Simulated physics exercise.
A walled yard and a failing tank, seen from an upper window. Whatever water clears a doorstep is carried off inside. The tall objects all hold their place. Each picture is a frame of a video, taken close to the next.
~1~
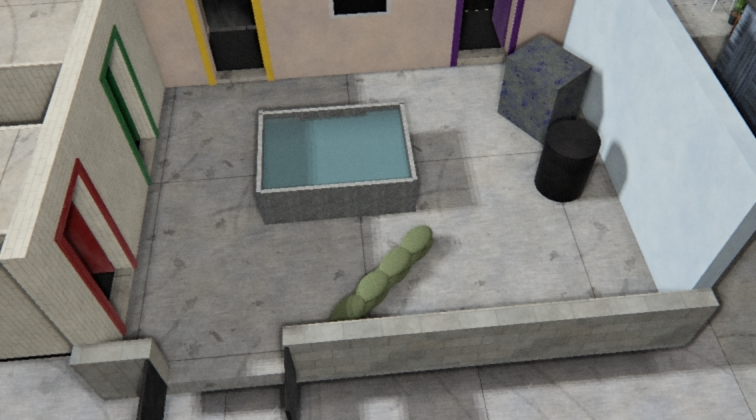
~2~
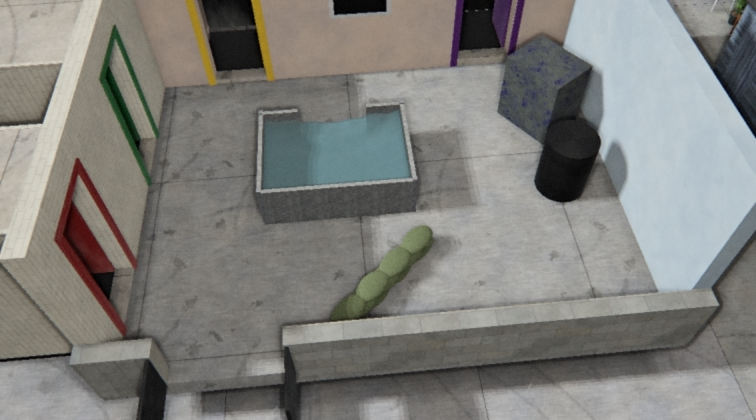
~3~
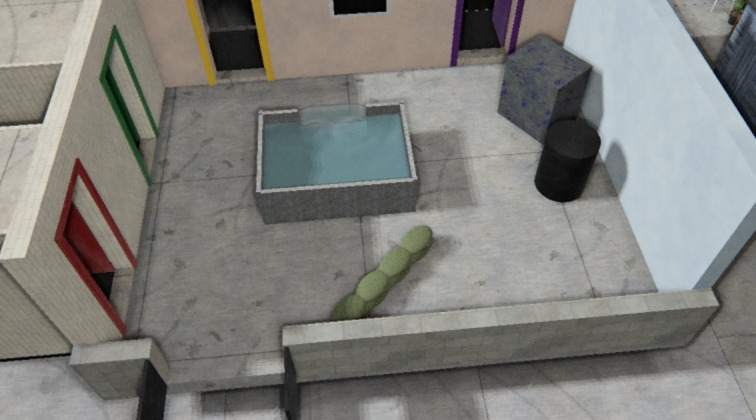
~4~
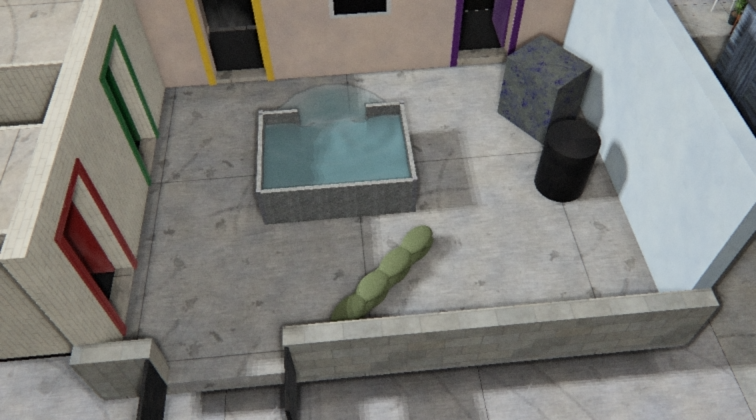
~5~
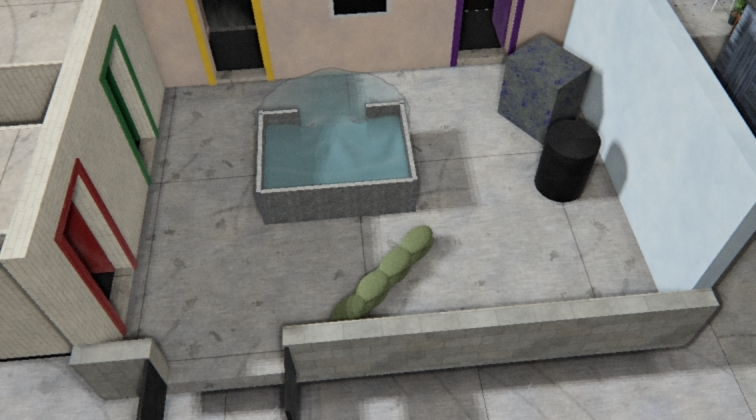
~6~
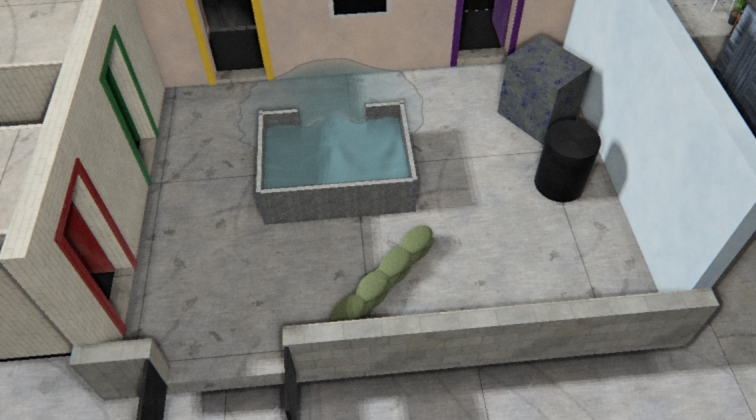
Water pouring through a gap in the far side of an open stone tank and spreading across a walled yard's paving.
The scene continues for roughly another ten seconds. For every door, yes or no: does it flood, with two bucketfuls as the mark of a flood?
Yellow door: Yes, purple door: No, green door: Yes, red door: No.
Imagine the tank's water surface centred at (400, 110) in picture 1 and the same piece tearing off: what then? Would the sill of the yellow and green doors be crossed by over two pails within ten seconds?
Result - yellow: Short of the limit; green: Past the limit.
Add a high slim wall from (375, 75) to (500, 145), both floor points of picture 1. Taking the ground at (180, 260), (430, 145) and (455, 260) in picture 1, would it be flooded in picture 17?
Taking the points in order, they are high and dry, inundated and high and dry.
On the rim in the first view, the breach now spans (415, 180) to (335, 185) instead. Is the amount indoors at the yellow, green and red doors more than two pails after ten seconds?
Against the threshold, yellow misses it, green misses it, red beats it.
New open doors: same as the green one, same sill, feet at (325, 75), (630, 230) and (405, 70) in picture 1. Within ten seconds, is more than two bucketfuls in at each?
In order, the new doors go: Overshoots, undershoots, overshoots.
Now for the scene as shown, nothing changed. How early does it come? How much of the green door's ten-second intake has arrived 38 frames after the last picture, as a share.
My guess is about 70 %.
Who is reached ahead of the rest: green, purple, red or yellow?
My pick for first is the yellow one.
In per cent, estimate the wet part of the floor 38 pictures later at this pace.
Share estimate: About 75 per cent.
A moment on, water covers 15 % of the floor; the yellow door under two buckets in, the purple door wet at the sill, nothing in, the green door not reached, the red door not reached.
Next, water covers 25 % of the floor; the yellow door over two buckets in, the purple door wet at the sill, nothing in, the green door wet at the sill, nothing in, the red door not reached.
Then, water covers 45 % of the floor; the yellow door over two buckets in, the purple door wet at the sill, nothing in, the green door under two buckets in, the red door wet at the sill, nothing in.
Later, water covers 75 % of the floor; the yellow door over two buckets in, the purple door wet at the sill, nothing in, the green door over two buckets in, the red door wet at the sill, nothing in.
In the end, water covers 95 % of the floor; the yellow door over two buckets in, the purple door under two buckets in, the green door over two buckets in, the red door wet at the sill, nothing in.
